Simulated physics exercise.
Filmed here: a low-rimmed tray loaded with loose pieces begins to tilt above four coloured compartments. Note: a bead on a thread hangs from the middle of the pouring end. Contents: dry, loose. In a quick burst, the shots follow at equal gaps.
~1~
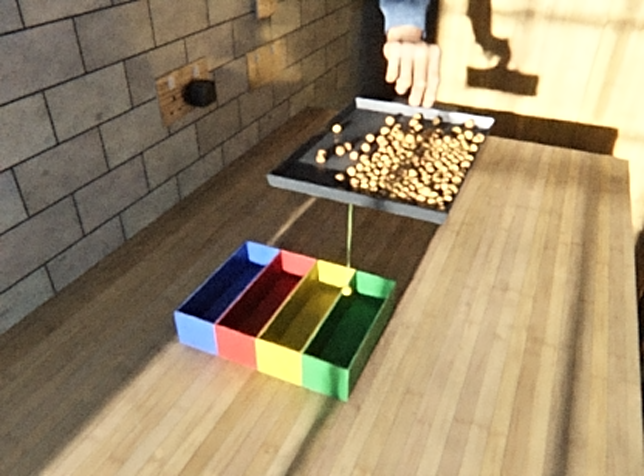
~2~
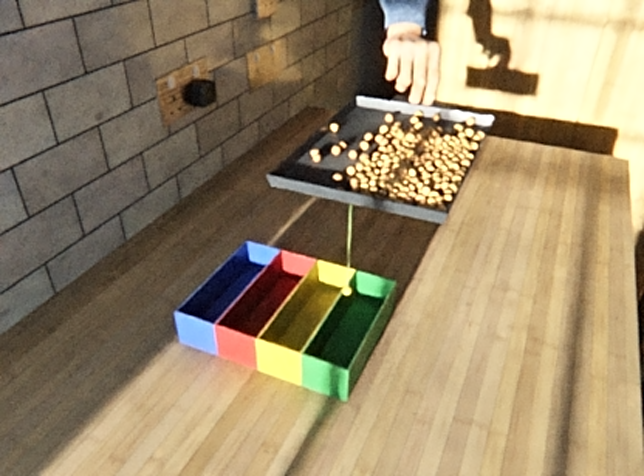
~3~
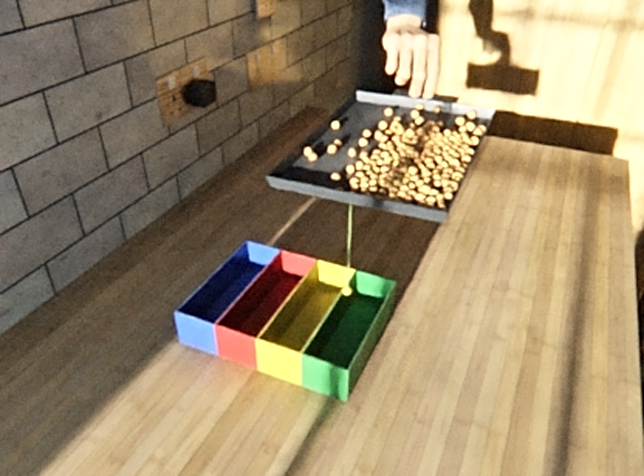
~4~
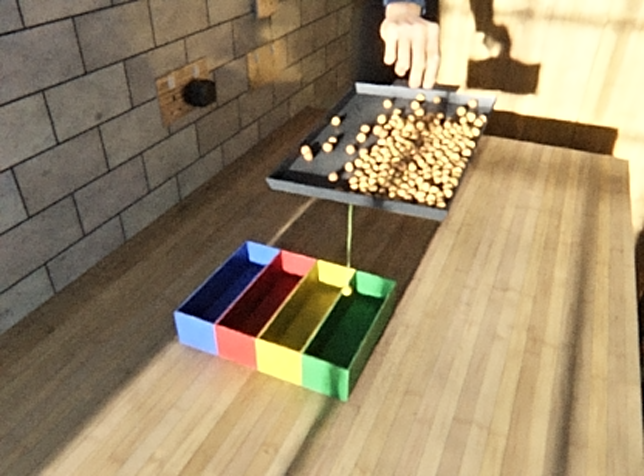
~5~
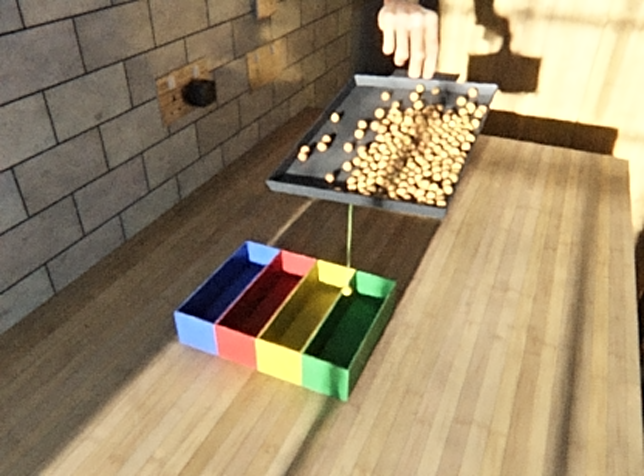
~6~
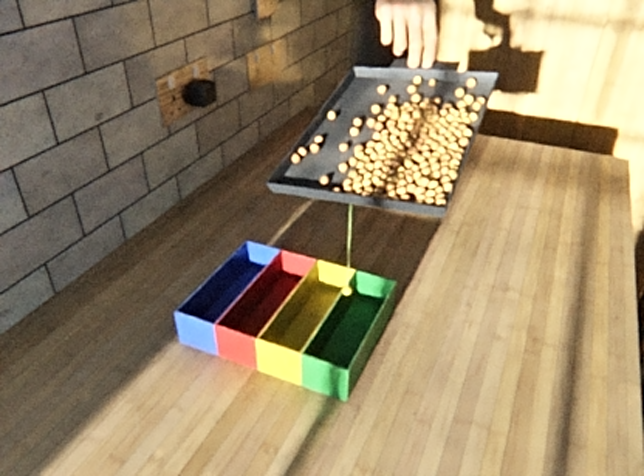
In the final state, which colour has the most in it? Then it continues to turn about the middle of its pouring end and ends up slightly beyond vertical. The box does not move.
Most ends up in red.
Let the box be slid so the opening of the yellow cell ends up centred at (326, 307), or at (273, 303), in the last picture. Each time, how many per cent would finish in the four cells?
It would be roughly 90 per cent for the first and roughly 100 per cent for the second.
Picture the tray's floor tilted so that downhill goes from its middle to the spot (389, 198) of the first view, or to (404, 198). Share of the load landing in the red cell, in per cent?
The first gives 0 %, the second 0 %.
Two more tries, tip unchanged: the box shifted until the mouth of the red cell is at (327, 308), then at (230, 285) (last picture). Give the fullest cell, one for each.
In the first try it is the cell in blue, in the second it is the cell in yellow.
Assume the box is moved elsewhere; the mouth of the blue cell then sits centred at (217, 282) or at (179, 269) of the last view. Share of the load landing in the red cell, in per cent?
You'd end up with around 50 per cent and then around 0 per cent.
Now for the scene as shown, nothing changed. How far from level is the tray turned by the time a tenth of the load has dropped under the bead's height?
Around 60° of tilt.
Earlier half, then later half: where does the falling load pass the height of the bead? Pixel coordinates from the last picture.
It passes near (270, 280) first and then near (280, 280).
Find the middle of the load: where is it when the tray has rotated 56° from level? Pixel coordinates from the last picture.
In the last view, the load is centred near (324, 175).
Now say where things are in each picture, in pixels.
Corners of the pouring end near (271, 174) and (445, 212), level; middle of the load near (415, 159), round wooden beads; bead on its thread near (347, 290); blue cell near (197, 330); red cell near (237, 344); yellow cell near (279, 359); green cell near (324, 375), in the first frame.
Corners of the pouring end near (270, 174) and (445, 211), level; middle of the load near (415, 158), in the second frame.
Corners of the pouring end near (270, 175) and (445, 210), tipped barely, lowest at the left corner; middle of the load near (415, 155), a little on the move, in the third frame.
Corners of the pouring end near (270, 177) and (444, 209), tipped a little, lowest at the left corner; middle of the load near (414, 150), a little on the move, in the fourth frame.
Corners of the pouring end near (270, 179) and (444, 207), tipped a little, lowest at the left corner; middle of the load near (412, 146), a little on the move, in the fifth frame.
Corners of the pouring end near (269, 181) and (443, 206), tipped a little, lowest at the left corner; middle of the load near (409, 143), near two thirds on the move; blue cell near (197, 330); red cell near (237, 344); yellow cell near (279, 359); green cell near (324, 375), in the sixth frame.
Shortly afterwards, tray tipped steeply; the bulk on the tray; a little in the red cell; only a few in the blue cell; only a few in the yellow cell; a little falling or outside the box.
Next, tray tipped right over; a little on the tray; near a third in the red cell; near a quarter in the yellow cell; a little in the blue cell; a little in the green cell; a little falling or outside the box.
Some moments later, tray tipped past a quarter turn; near half in the red cell; near a quarter in the yellow cell; a little in the blue cell; a little in the green cell; a little falling or outside the box.
In the end, tray tipped past a quarter turn; near half in the red cell; near a quarter in the yellow cell; a little in the blue cell; a little in the green cell; a little outside the box.
